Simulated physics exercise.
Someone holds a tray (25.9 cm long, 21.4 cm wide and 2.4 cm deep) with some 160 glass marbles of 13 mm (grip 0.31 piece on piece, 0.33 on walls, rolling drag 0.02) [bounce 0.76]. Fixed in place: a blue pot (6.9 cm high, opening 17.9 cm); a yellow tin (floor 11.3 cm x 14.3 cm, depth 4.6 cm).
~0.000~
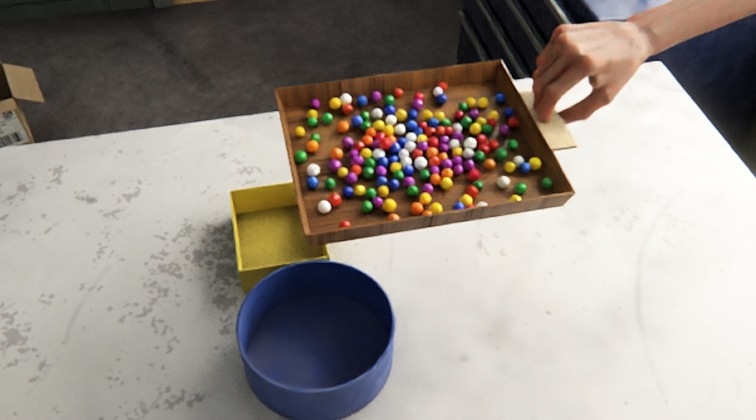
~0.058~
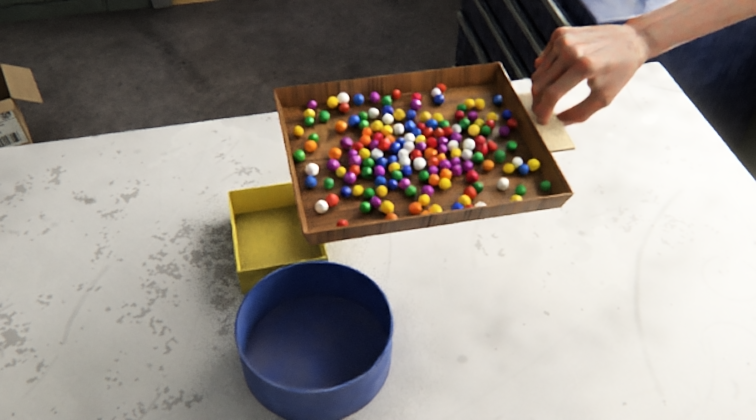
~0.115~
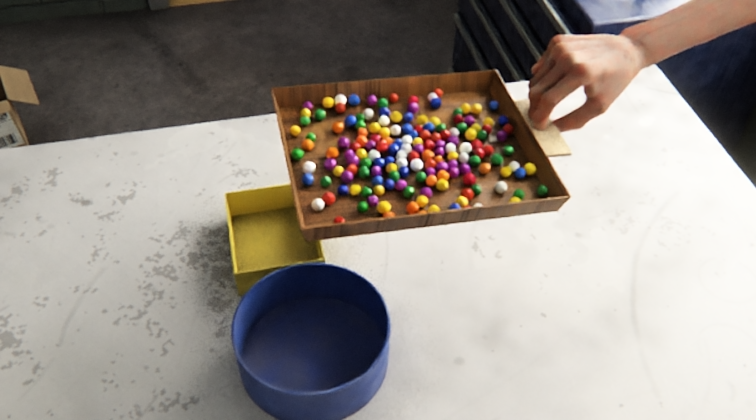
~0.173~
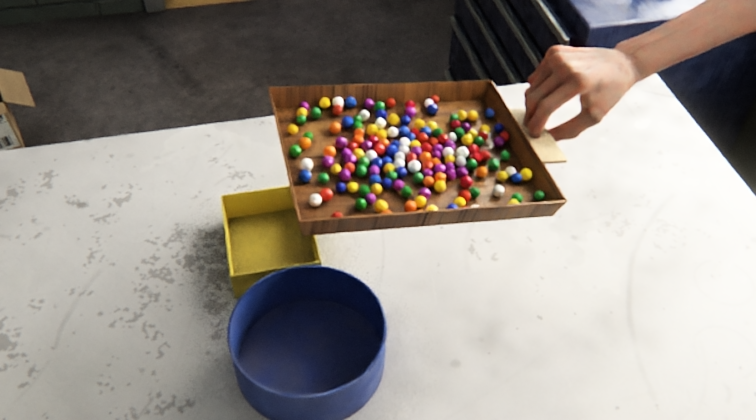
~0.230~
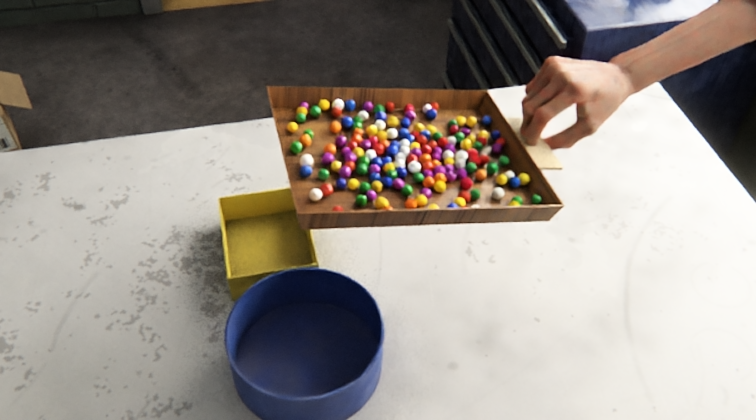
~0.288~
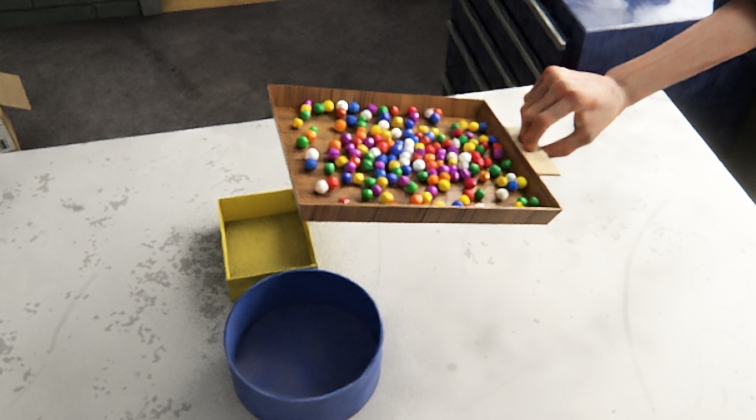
We see a hand holding a wooden tray of multicoloured marbles above a pale tabletop, near a blue pot and a yellow tin; the tray gradually tilts toward its back right, and the marbles shift slightly within it.
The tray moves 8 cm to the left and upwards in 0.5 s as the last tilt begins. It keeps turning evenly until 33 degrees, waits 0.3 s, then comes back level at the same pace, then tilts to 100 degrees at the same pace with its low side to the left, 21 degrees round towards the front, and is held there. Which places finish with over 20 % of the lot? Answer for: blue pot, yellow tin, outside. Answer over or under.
Blue pot over, yellow tin under, outside over.
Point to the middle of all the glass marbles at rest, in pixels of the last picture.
At about (295, 368).
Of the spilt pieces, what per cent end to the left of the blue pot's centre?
Roughly 90 per cent.
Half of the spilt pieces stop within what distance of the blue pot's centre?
Roughly 44 cm.
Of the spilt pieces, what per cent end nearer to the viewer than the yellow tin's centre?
Some 80 per cent.
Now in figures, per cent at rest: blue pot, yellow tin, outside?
Blue pot 70, yellow tin 0, outside 30.
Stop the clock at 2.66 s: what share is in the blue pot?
About 20 per cent by then.
After 1.20 s, tilt 19 degrees; tray 100 %; middle of all pieces on or above the table near (454, 143).
After 1.96 s, tilt 23 degrees; tray 100 %; middle of all pieces on or above the table near (370, 110).
Then, at 2.66 s, tilt 69 degrees; tray 50 %, blue pot 20 %, outside 20 %, in the air 10 %; middle of all pieces on or above the table near (261, 299).
Then, at 3.33 s, tilt 100 degrees; blue pot 70 %, outside 25 %; middle of all pieces on or above the table near (278, 361).
At rest (4.9 s), tray 0 %, blue pot 70 %, yellow tin 0 %, outside 30 %.
